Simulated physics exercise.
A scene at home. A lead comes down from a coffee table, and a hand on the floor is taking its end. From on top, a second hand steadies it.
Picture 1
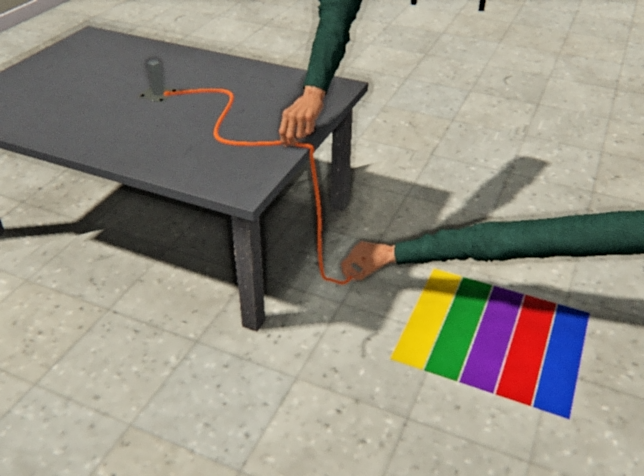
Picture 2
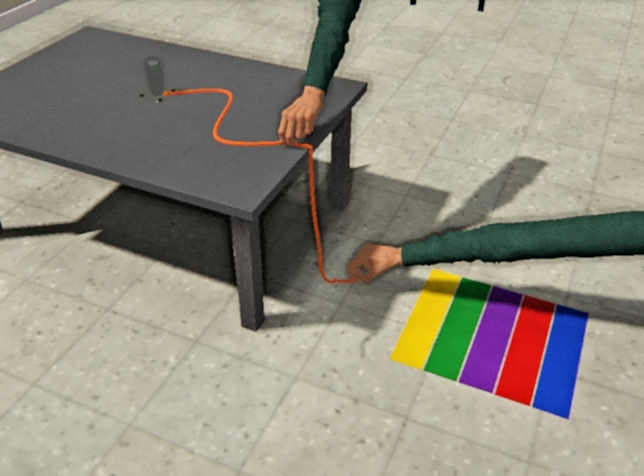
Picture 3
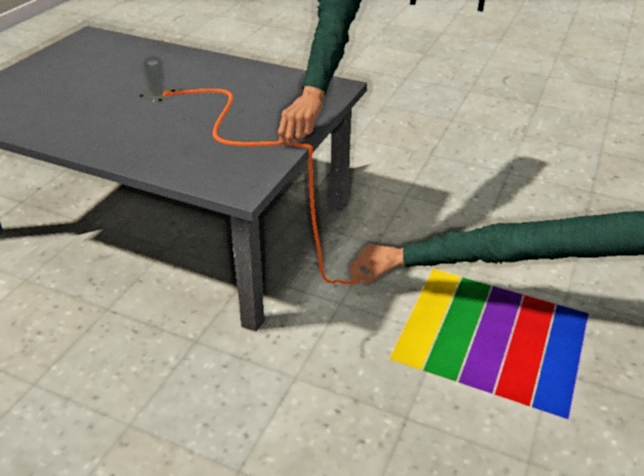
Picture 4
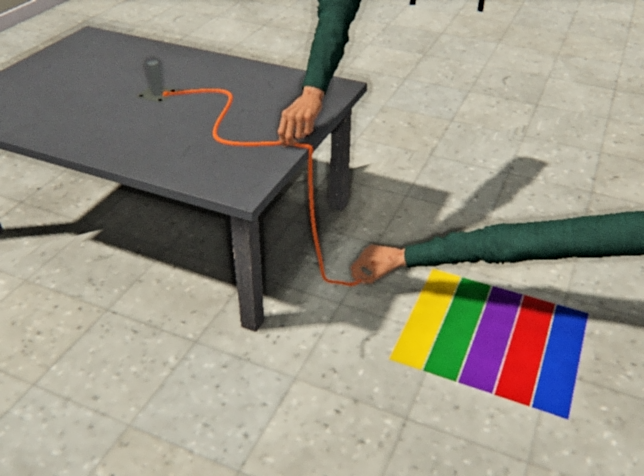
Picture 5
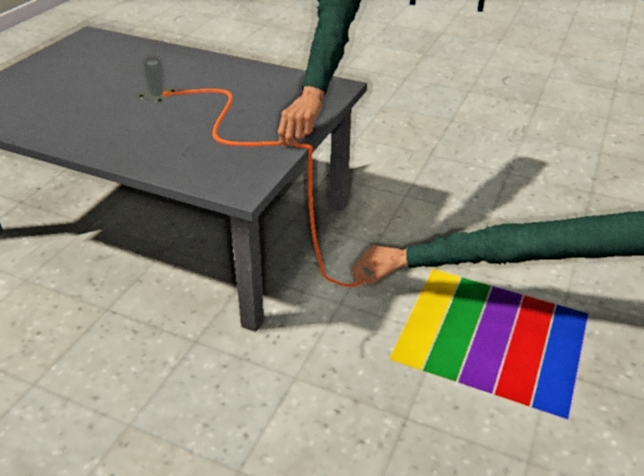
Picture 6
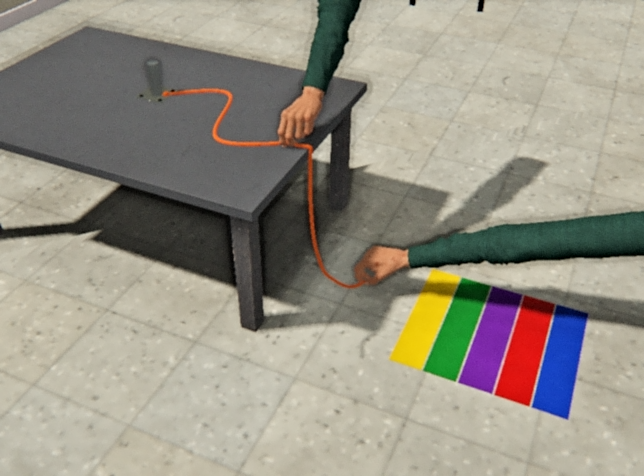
An orange lead winds across a dark grey coffee table and hangs over its edge to the pale tiled floor of a home, seen from above. One green-sleeved hand rests on it at the table's edge, another holds its low end, left of yellow, green, purple, red and blue stripes. The lower hand shifts very slightly right with the lead, while all else, camera included, stays still.
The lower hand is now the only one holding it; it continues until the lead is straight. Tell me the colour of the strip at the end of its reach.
It is red.
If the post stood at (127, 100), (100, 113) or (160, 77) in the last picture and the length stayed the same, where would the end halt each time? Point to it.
You'd find it around (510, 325), then (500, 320), and finally (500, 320).
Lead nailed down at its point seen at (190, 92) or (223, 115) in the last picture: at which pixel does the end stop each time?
Approximately (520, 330), then (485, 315).
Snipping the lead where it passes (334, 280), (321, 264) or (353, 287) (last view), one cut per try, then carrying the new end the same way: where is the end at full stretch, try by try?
In order, it ends up near (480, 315), (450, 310) and (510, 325).
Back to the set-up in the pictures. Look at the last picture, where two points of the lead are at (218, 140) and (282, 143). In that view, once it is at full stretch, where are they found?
First one: (298, 139); second one: (351, 175).
Soon after, end near (477, 315); over green.
Then, end near (512, 326); over purple.
At full stretch, end near (533, 332); over red. Over red.
